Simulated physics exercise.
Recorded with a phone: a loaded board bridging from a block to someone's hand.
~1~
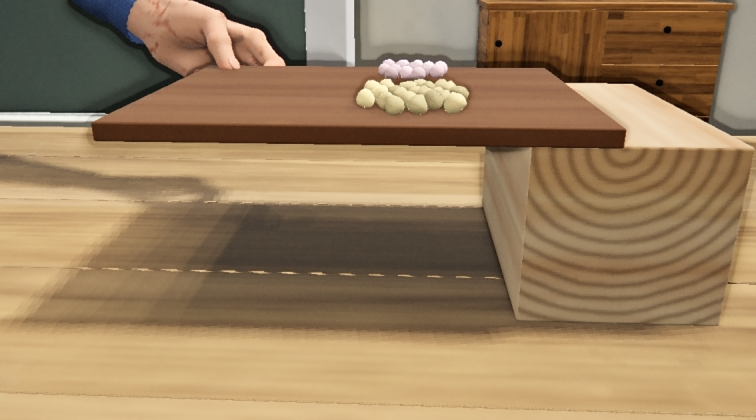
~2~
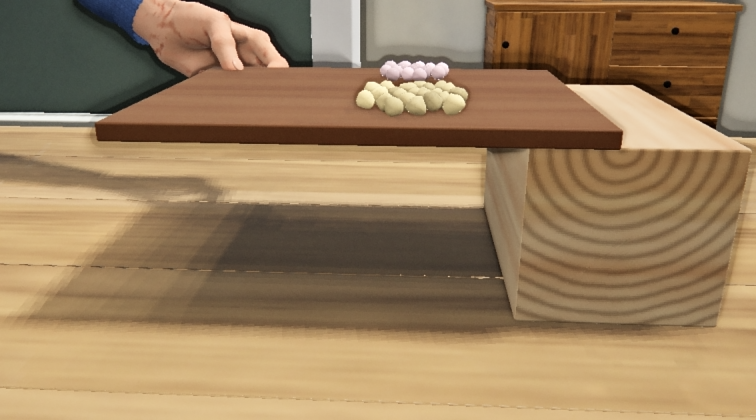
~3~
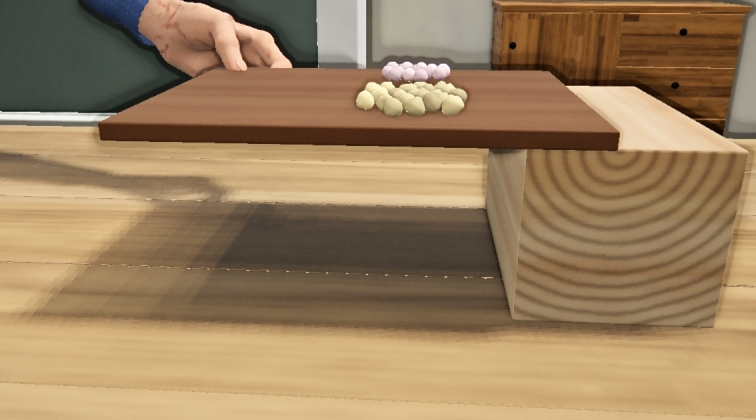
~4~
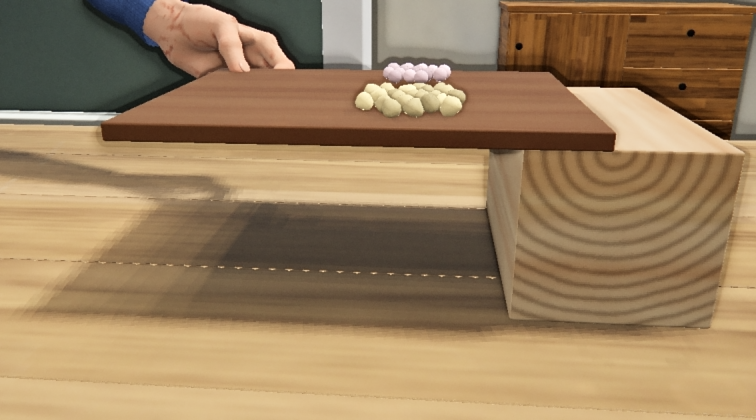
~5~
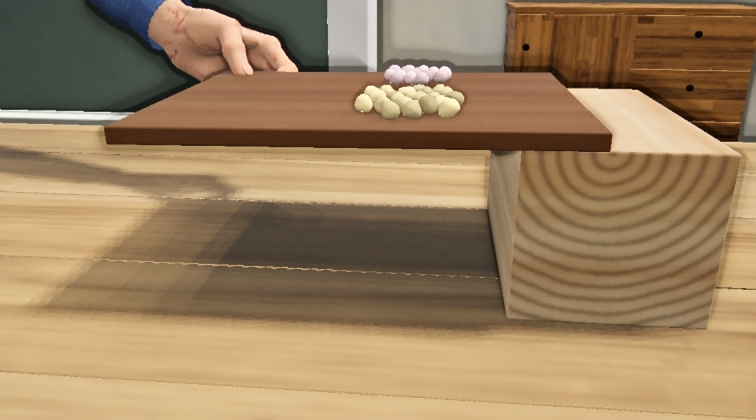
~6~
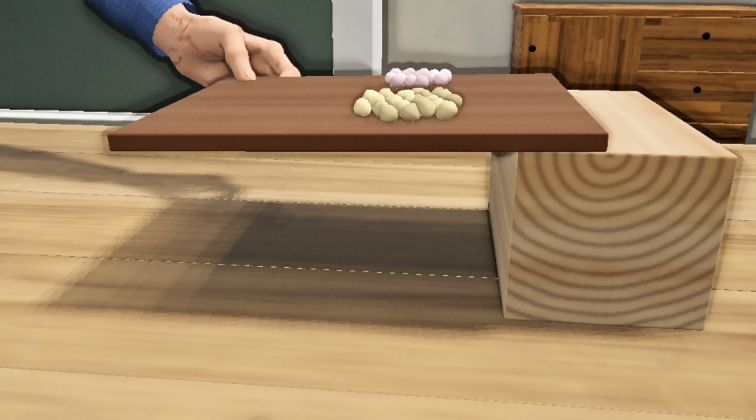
We see a brown board resting on a wooden block at the right, its left end held by a hand, carrying two clusters of small pale yellow and pinkish balls; the hand then lowers that end very slightly.
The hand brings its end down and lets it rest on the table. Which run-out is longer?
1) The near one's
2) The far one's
Option 2: The far one's.
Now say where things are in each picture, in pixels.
Held end of the board (115, 128), level; block (584, 184), nearly half as high as the board is long; near handful (416, 94), a few macadamia nuts; far handful (411, 70), a few sugar pearls, in the first frame.
Held end of the board (118, 129), level; far handful (412, 72), in the second frame.
Held end of the board (121, 128), level; near handful (415, 96), in the third frame.
Held end of the board (123, 129), level; far handful (414, 74), in the fourth frame.
Held end of the board (126, 132), down by 1°; near handful (413, 99), in the fifth frame.
Held end of the board (129, 139), down by 2°; block (582, 189); near handful (412, 102), not moving; far handful (416, 78), not moving, in the sixth frame.
Then, 0.59 s later than the last frame, board sloping at 17°; near handful every one still on the board; far handful every one still on the board.
Then, 1.11 s later than the last frame, board resting at 27°; near handful mostly at the foot of the board; far handful mostly up to a board's length out.
Then, 1.55 s later than the last frame, board resting at 27°; near handful mostly less than half a board's length out; far handful mostly one to two board lengths out.
When it is over, board resting at 27°; near handful mostly less than half a board's length out; far handful mostly more than two board lengths out, roughly half gone off the table; the far handful has gone farther.
